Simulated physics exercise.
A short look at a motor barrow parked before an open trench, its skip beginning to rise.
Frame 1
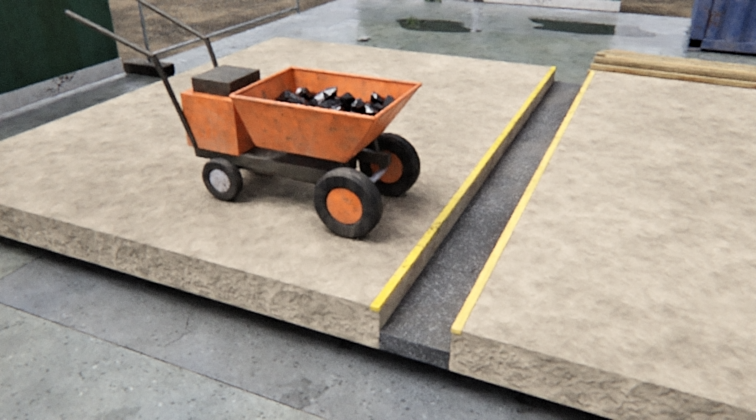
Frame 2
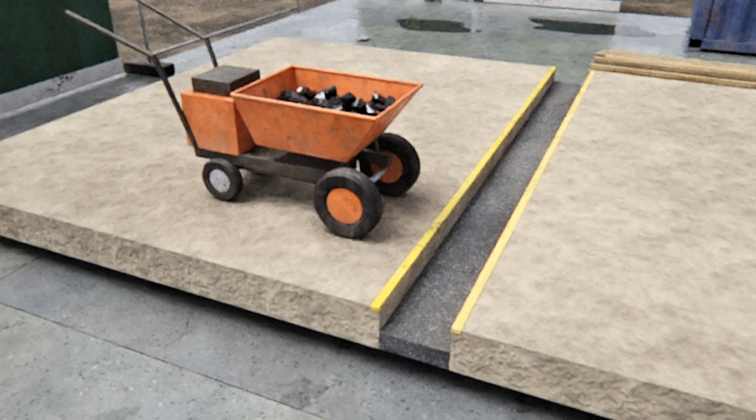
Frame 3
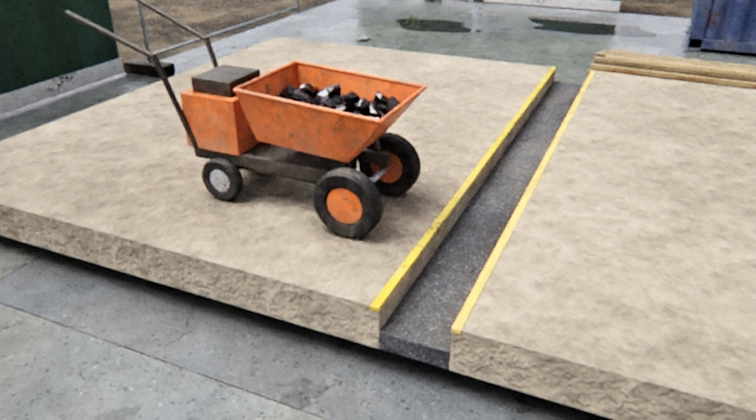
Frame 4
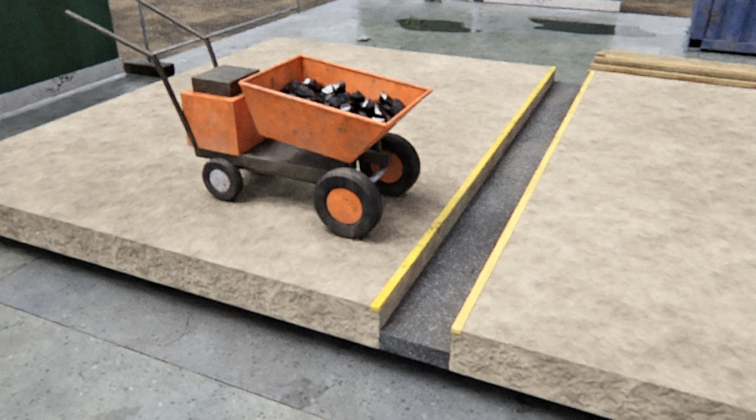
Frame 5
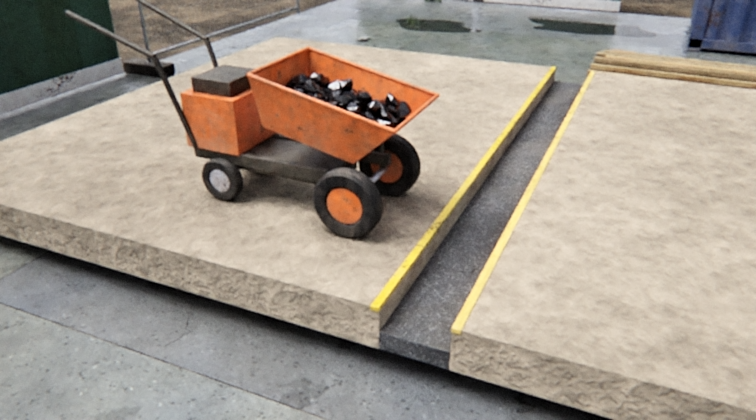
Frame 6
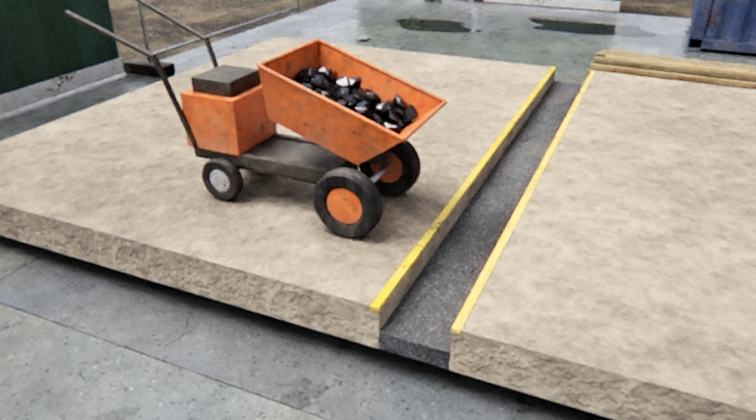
An orange motor barrow loaded with dark lumps stood still beside a yellow-edged trench, and after a level start its skip tilted gradually forward to the right, the back end rising clear of the frame.
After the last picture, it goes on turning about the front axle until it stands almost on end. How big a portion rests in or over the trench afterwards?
The greater share will most likely fall into the trench.
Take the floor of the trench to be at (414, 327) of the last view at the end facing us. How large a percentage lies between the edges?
Estimate: Approx. 50 %.
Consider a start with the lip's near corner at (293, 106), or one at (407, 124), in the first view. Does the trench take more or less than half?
For the first case I'd say a smaller fraction, and for the second case a smaller fraction.
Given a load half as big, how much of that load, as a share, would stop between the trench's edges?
It lands at roughly 100 per cent.
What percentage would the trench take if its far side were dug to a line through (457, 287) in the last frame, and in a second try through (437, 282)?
The first try comes out at 50 percent and the second at 10 percent.
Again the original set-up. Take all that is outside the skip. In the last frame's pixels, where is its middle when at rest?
It settles centred around (477, 246).
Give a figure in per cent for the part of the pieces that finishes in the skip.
I reckon some 15 percent.
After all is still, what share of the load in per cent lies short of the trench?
0 per cent.
Shortly afterwards, skip tipped steeply; the whole lot in the skip.
Next, skip tipped right over; the bulk in the skip; near a quarter in or heaped over the trench; only a few beyond it.
Some moments later, skip tipped right over; near a quarter in the skip; the bulk in or heaped over the trench; a little beyond it.
In the end, skip tipped right over; a little in the skip; the bulk in or heaped over the trench; a little beyond it.
